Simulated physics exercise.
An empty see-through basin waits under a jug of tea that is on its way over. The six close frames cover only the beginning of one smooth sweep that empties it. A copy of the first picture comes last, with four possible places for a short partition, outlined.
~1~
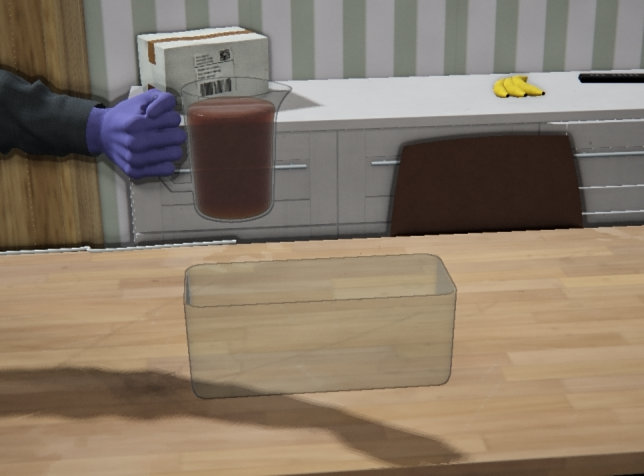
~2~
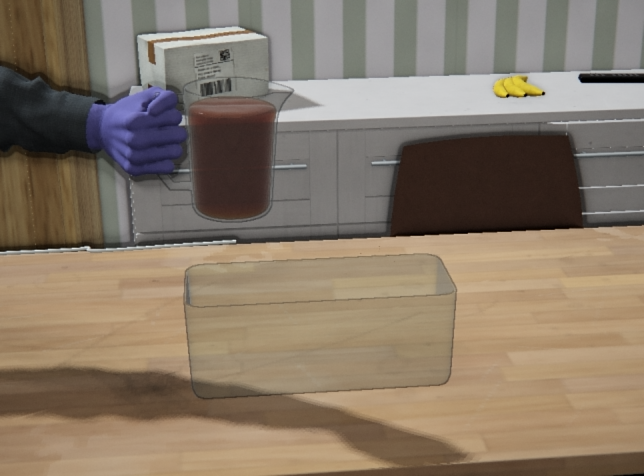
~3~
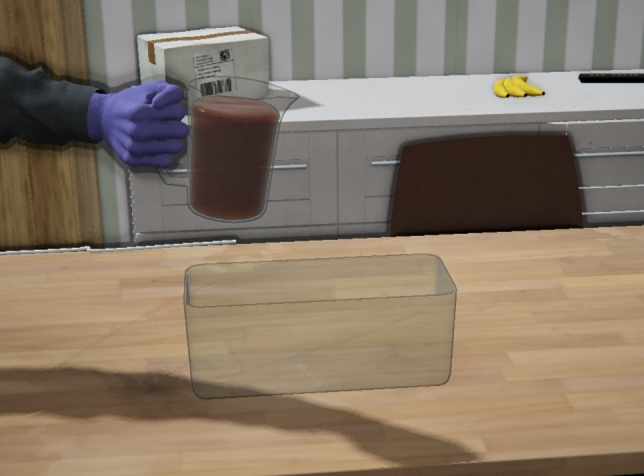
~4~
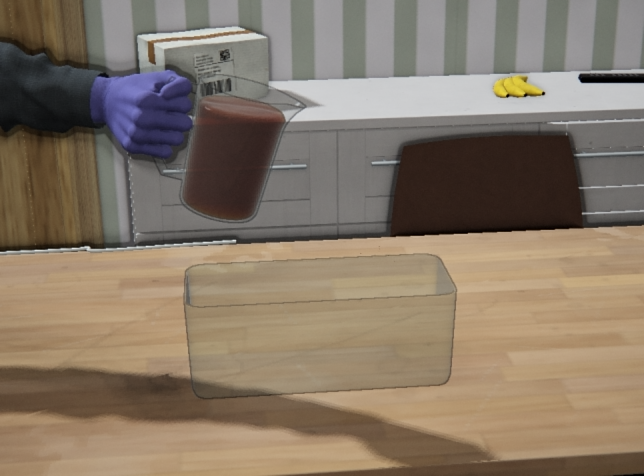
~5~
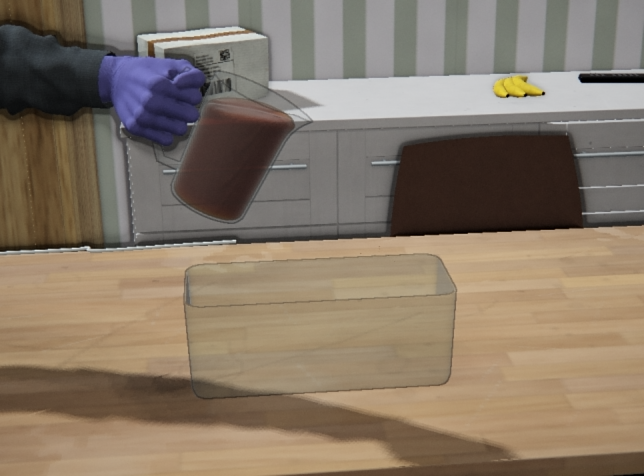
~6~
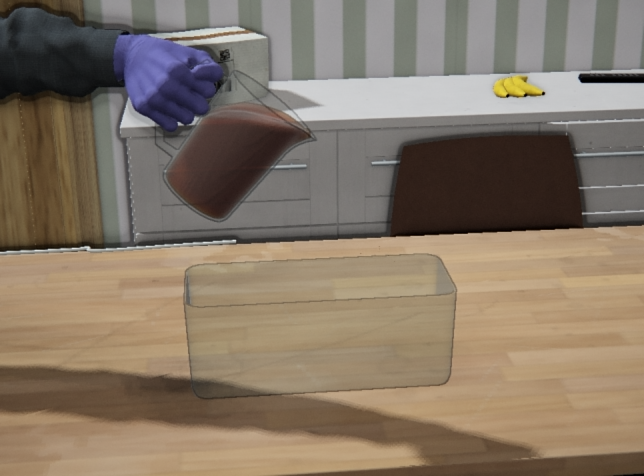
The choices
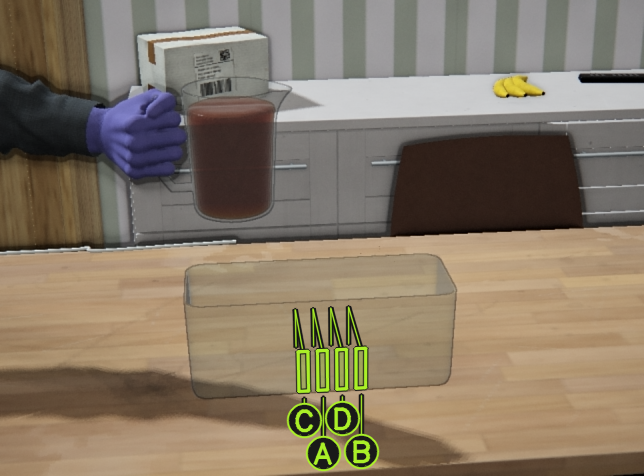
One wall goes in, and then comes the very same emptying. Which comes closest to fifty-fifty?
Use place B.
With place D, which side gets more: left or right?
More ends on the right.
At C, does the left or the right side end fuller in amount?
The right one.
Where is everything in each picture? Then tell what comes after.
Upright, lip at (290, 88); basin from (192, 396) to (450, 381); nothing has left yet.
Upright, lip at (292, 90); nothing has left yet.
Tipped about 7°, lip at (298, 96); nothing has left yet.
Tipped about 16°, lip at (305, 106); nothing has left yet.
Tipped about 27°, lip at (312, 120); nothing has left yet.
Tipped about 40°, lip at (316, 138); nothing has left yet.
On the marked copy, A at (323, 397); B at (361, 395); C at (304, 398); D at (342, 396).
With A, about 6 % ends left of the wall and 88 % right of it; 7 % is lost outside.
With B, about 52 % ends left of the wall and 42 % right of it; 6 % is lost outside.
With C, about 6 % ends left of the wall and 89 % right of it; 5 % is lost outside.
With D, about 19 % ends left of the wall and 76 % right of it; 5 % is lost outside.
